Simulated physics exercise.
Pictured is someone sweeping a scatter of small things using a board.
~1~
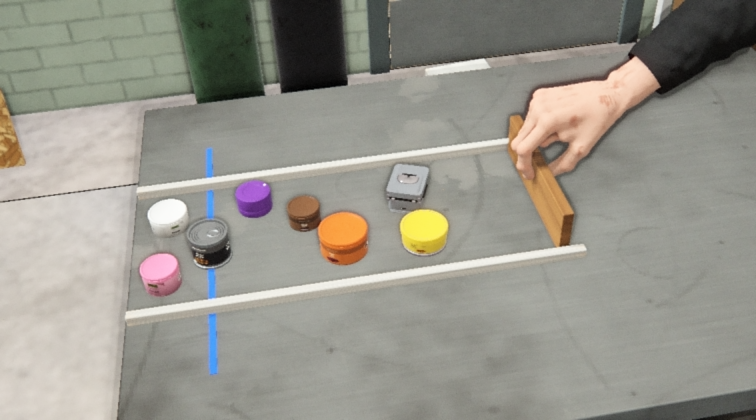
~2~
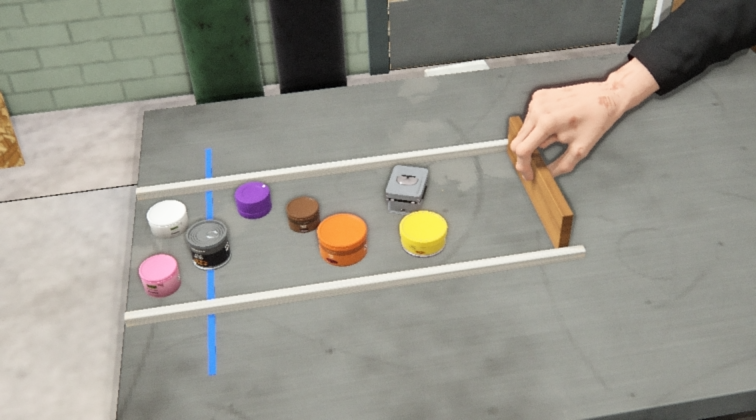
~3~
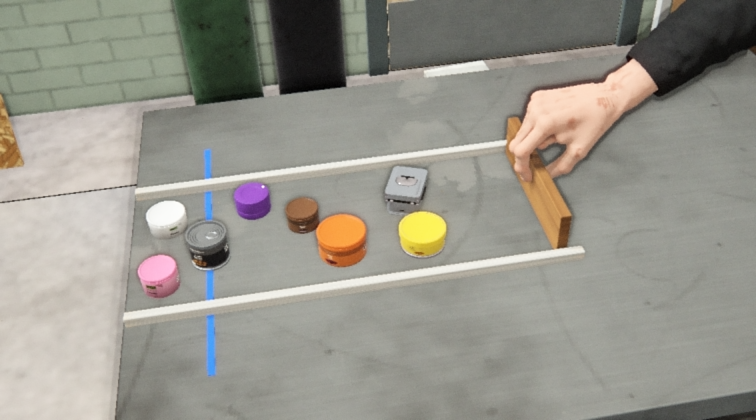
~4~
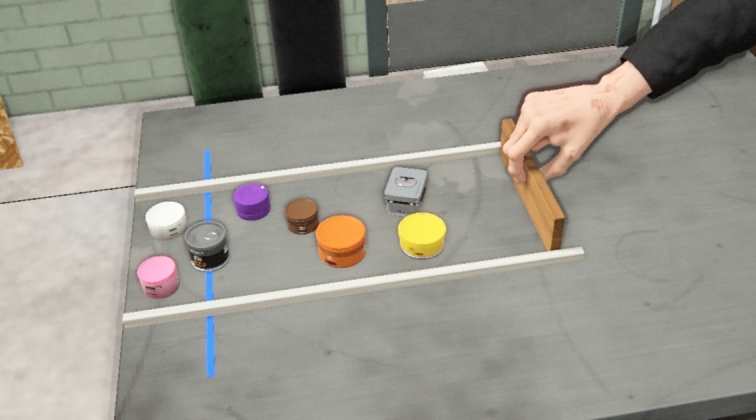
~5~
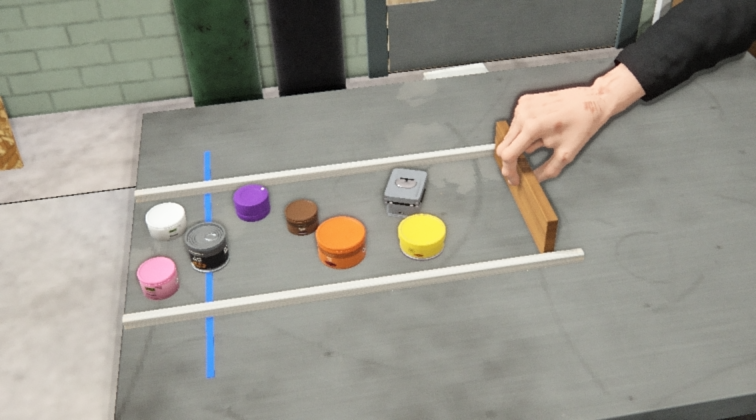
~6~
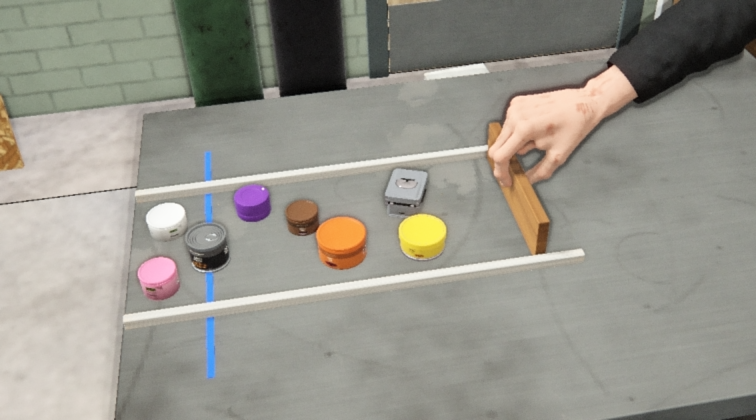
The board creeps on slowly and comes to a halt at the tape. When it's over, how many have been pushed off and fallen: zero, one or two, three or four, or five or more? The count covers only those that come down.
The fallen count comes to one or two.
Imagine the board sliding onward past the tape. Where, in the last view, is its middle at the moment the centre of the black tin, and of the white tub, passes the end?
First it's close to (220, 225), next close to (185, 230).
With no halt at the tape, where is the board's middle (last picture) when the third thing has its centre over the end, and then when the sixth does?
Pixels in order: Roughly (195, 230), roughly (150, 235).
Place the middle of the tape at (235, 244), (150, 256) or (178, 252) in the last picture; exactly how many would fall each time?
In that order 0, 6 and 5.
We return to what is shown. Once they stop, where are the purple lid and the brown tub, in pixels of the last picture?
One ends up near (190, 205) and the other near (156, 243).
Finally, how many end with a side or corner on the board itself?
Contact count: 3.
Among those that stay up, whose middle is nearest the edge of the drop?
The orange tub is foremost.
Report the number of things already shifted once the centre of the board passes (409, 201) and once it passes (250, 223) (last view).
So far 2, and 7 at the second.
Early on, none off yet; pink tub at rest near (159, 279); white tub at rest near (168, 222); black tin at rest near (208, 248).
A while later, none off yet; pink tub at rest near (159, 279); white tub at rest near (168, 222); black tin moving near (203, 248).
Finally, the number that fall off is one or two; lost, black tin and pink tub.
